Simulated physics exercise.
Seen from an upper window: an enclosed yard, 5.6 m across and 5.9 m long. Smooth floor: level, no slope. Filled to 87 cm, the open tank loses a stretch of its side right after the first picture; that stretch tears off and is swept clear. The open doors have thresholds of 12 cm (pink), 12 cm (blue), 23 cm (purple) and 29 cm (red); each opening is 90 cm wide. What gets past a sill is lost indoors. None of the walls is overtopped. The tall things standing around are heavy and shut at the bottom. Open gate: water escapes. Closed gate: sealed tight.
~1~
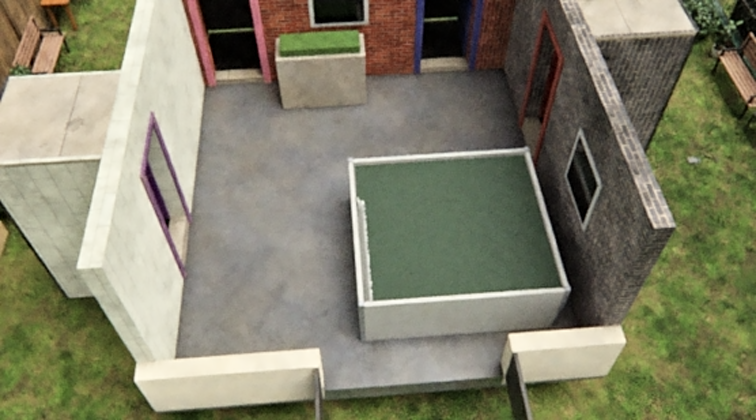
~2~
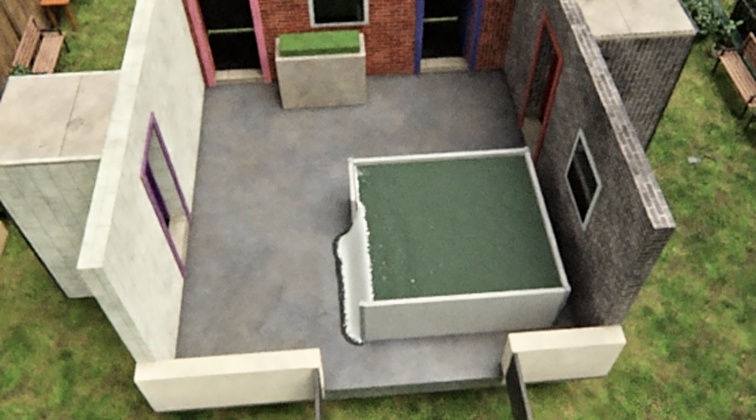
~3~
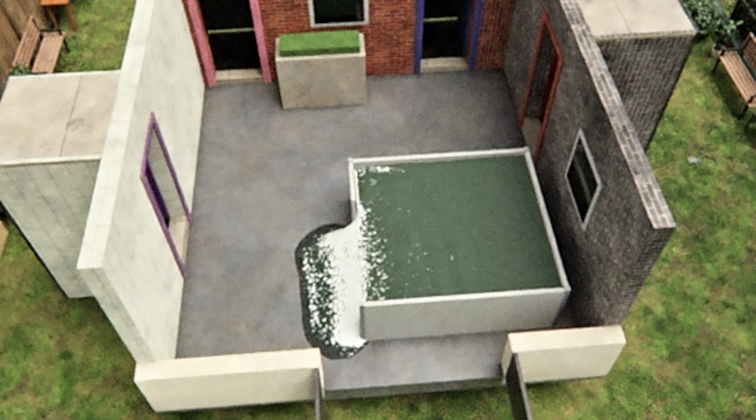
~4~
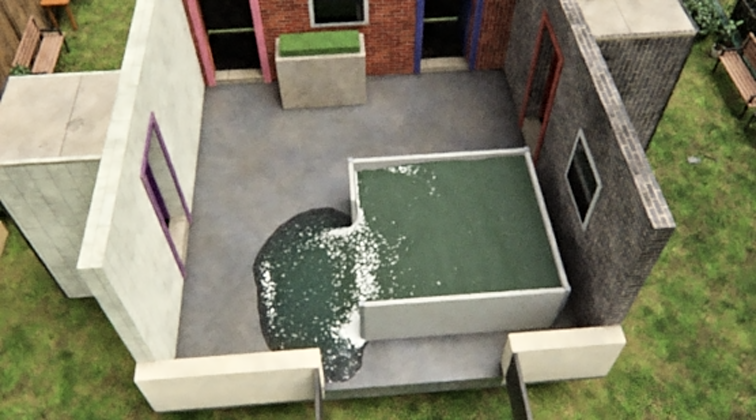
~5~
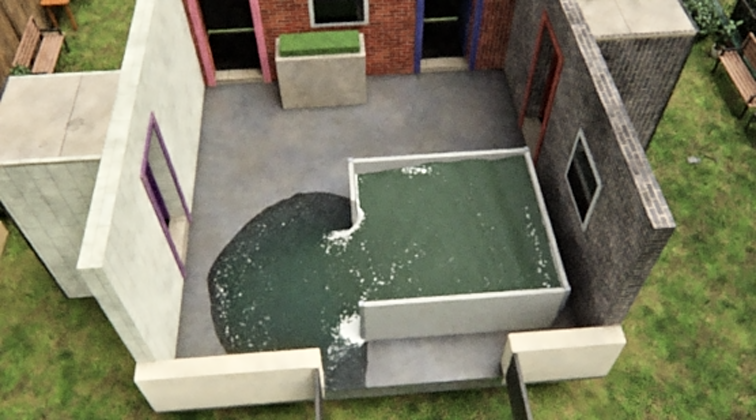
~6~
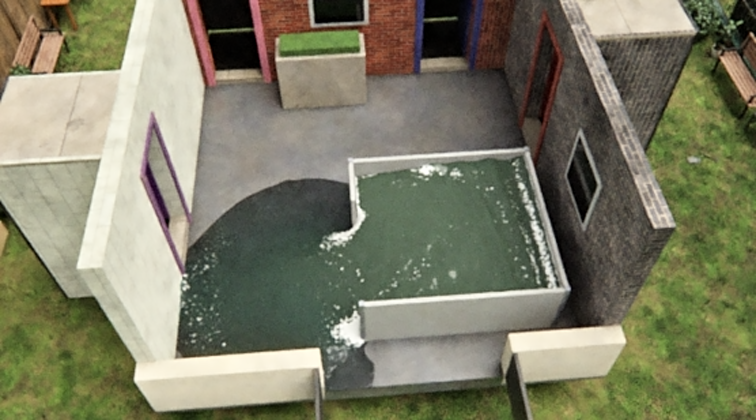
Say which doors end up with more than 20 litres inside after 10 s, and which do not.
Pink door more than 20 litres inside, blue door not more than 20 litres inside, purple door more than 20 litres inside, red door not more than 20 litres inside.
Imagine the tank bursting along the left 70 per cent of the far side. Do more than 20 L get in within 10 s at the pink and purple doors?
At pink the amount is higher than the mark, while at purple it is beneath the mark.
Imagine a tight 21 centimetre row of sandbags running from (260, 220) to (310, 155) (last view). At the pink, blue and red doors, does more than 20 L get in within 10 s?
With that change: Pink exceeds it, blue exceeds it, red stays within.
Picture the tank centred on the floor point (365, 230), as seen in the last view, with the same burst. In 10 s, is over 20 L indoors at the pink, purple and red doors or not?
Lab note: Vs limit, pink door limit broken; purple door limit broken; red door limit held.
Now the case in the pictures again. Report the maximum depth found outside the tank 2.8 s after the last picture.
Max depth: About 45 centimetres.
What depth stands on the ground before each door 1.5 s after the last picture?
Door by door, in cm: Pink reads 1, blue reads 0, purple reads 47, red reads 0.
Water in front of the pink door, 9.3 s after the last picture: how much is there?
I'd put it near 15.5 cm.
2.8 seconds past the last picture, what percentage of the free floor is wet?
Wet share: About 60 %.
Then, 0.7 s after the last picture water covers 35 % of the floor and is deepest (74 cm) near (173, 385); pink door not reached, blue door not reached, purple door 41 cm at the sill, 35 L in, red door not reached.
Then, 1.5 s after the last picture water covers 35 % of the floor and is deepest (60 cm) near (176, 360); pink door not reached, blue door not reached, purple door 47 cm at the sill, 121 L in, red door not reached.
Then, 2.8 s after the last picture water covers 60 % of the floor and is deepest (45 cm) near (244, 87); pink door 40 cm at the sill, 115 L in, blue door not reached, purple door 31 cm at the sill, 231 L in, red door not reached.
Then, 5.3 s after the last picture water covers 95 % of the floor and is deepest (29 cm) near (200, 139); pink door 27 cm at the sill, 504 L in, blue door 7 cm at the sill, 0 L in, purple door 20 cm at the sill, 245 L in, red door 13 cm at the sill, 0 L in.
Then, 9.3 s after the last picture water covers 100 % of the floor and is deepest (24 cm) near (587, 352); pink door 15 cm at the sill, 659 L in, blue door 16 cm at the sill, 8 L in, purple door 11 cm at the sill, 246 L in, red door 18 cm at the sill, 0 L in.
